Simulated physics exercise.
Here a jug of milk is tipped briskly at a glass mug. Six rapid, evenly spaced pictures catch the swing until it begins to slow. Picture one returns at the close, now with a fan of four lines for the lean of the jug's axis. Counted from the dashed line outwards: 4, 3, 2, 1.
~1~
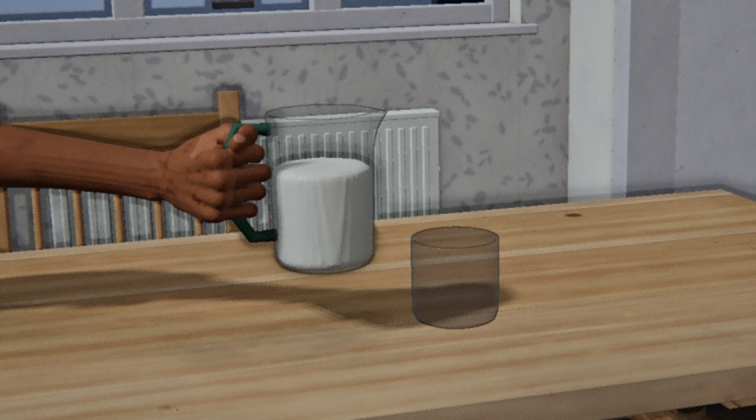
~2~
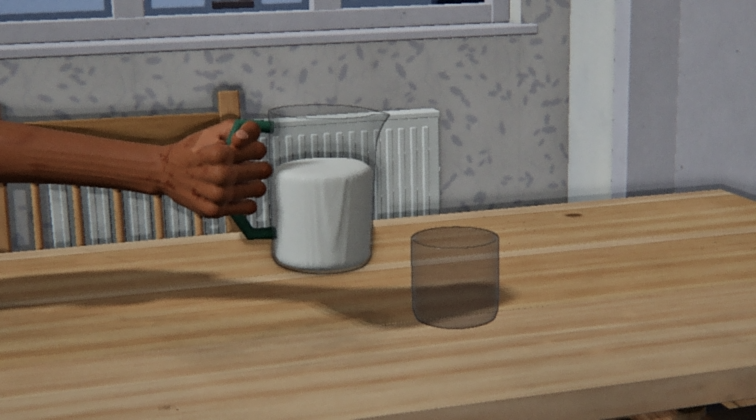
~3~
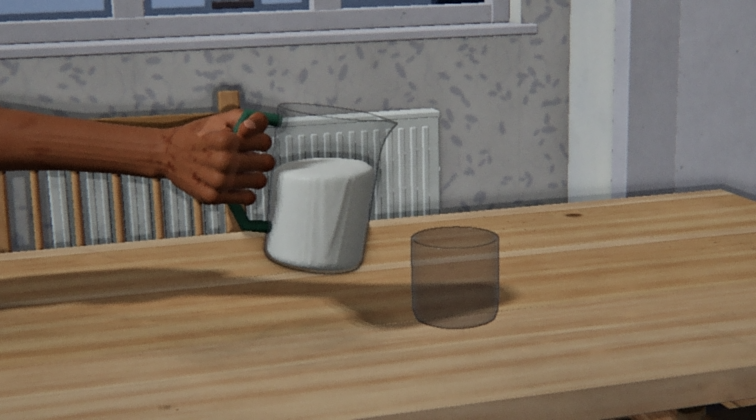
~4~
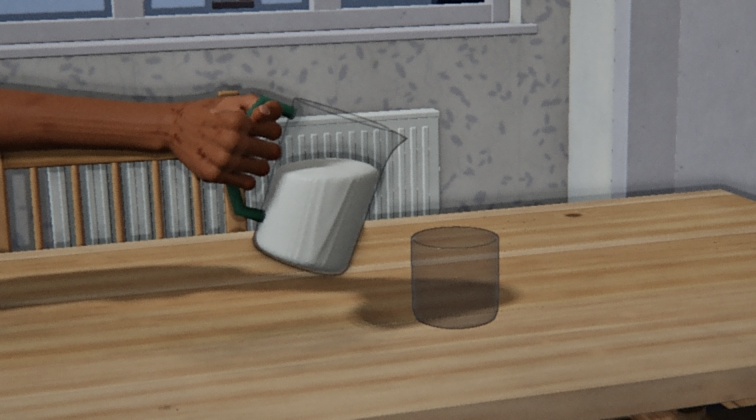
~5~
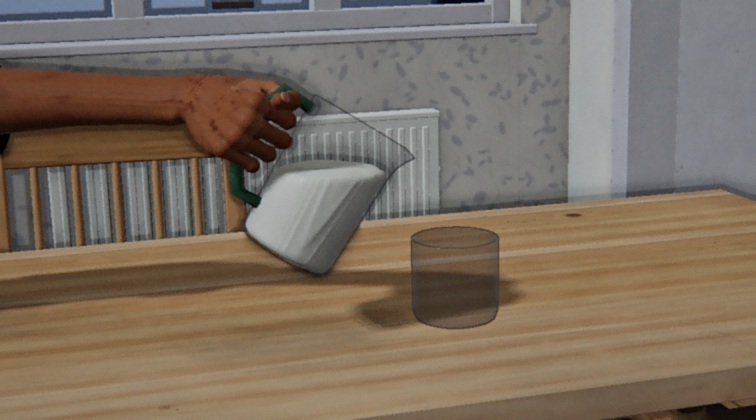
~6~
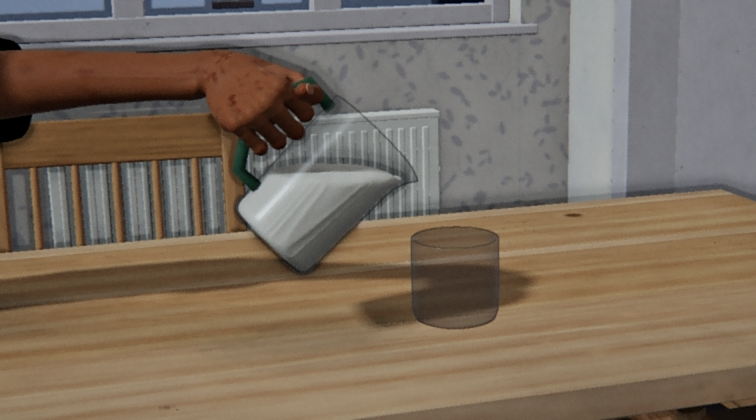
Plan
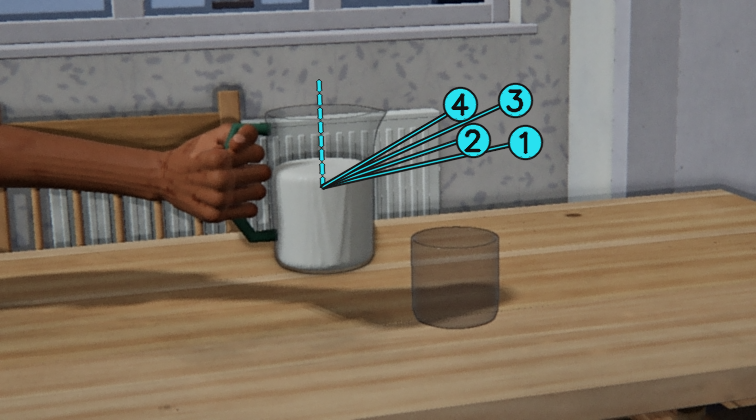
To begin with, a hand grips the green handle of a clear jug of milk, held upright to the left of an empty glass mug on a wooden table. The hand then tilts the jug rightward, slightly at first and then steeply, until the milk reaches toward the lip, with the mug still empty.
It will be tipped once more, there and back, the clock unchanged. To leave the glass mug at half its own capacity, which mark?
3 works best here.
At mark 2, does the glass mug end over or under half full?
Over.
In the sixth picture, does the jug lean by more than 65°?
No.
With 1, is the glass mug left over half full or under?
Over.
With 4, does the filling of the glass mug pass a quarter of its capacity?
Yes.
On the marked copy, 1 at (508, 145); 2 at (456, 141); 3 at (499, 106); 4 at (446, 114).
With 1, the glass mug ends with about 84 % of what it can hold.
With 2, the glass mug ends with about 66 % of what it can hold.
With 3, the glass mug ends with about 47 % of what it can hold.
With 4, the glass mug ends with about 31 % of what it can hold.
